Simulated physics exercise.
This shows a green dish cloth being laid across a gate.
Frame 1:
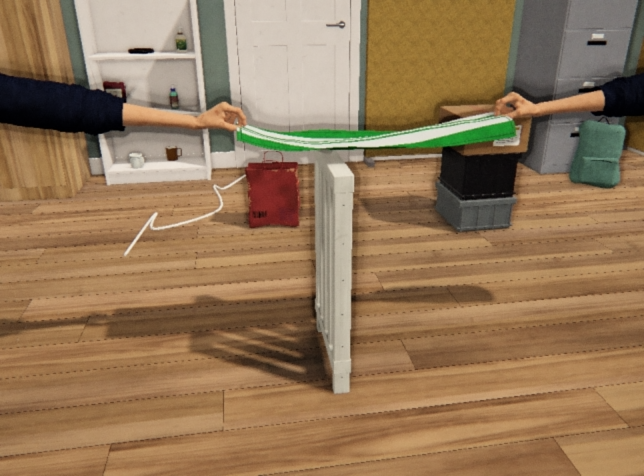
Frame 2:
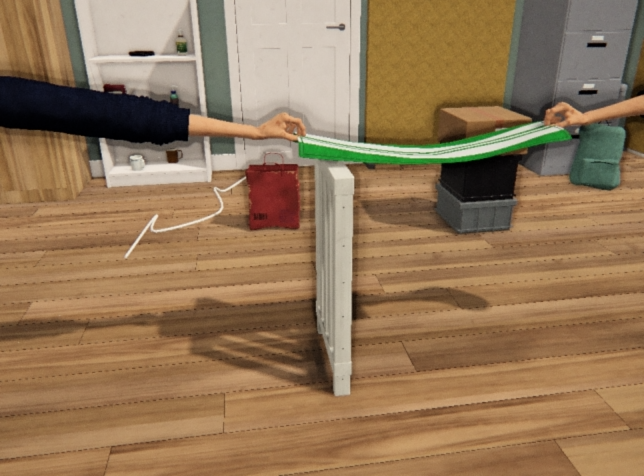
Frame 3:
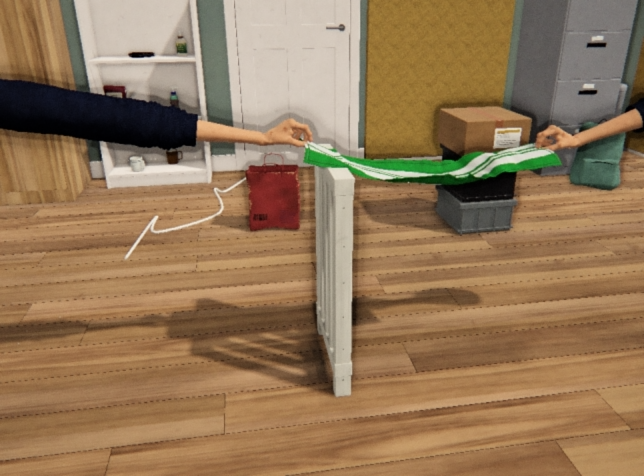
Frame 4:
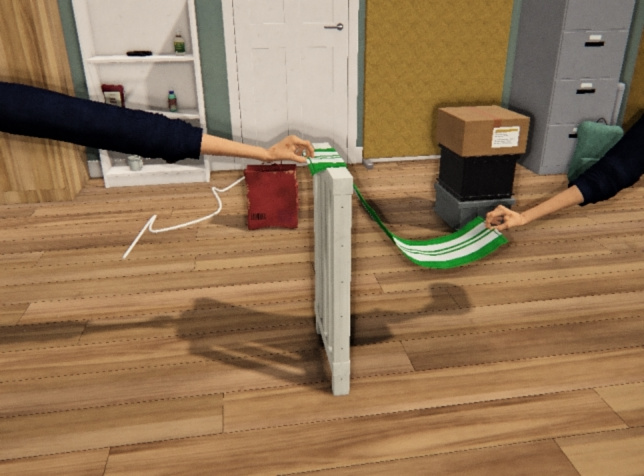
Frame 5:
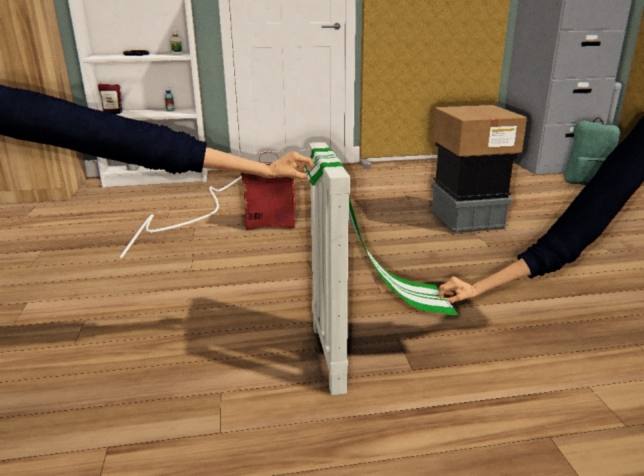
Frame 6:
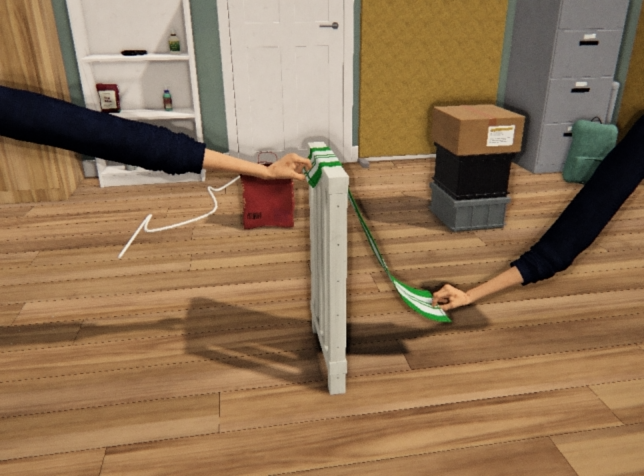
In the video, two hands stretch a green and white striped cloth above a white gate and shift it to the right, then the left hand lowers its end onto the top while the right hand draws the other end down.
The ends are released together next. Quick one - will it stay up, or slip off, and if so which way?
Slides off rightward.
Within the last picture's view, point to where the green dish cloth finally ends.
Roughly (366, 353).
Then, 0.22 s later than the last view, dish cloth sliding right.
Then, 0.44 s later than the last view, dish cloth clear of the top and falling near (368, 335).
Then, 0.68 s later than the last view, dish cloth in a heap on the floor near (366, 352).
Finally, dish cloth in a heap on the floor near (366, 352). The green dish cloth is pulled rightwards.
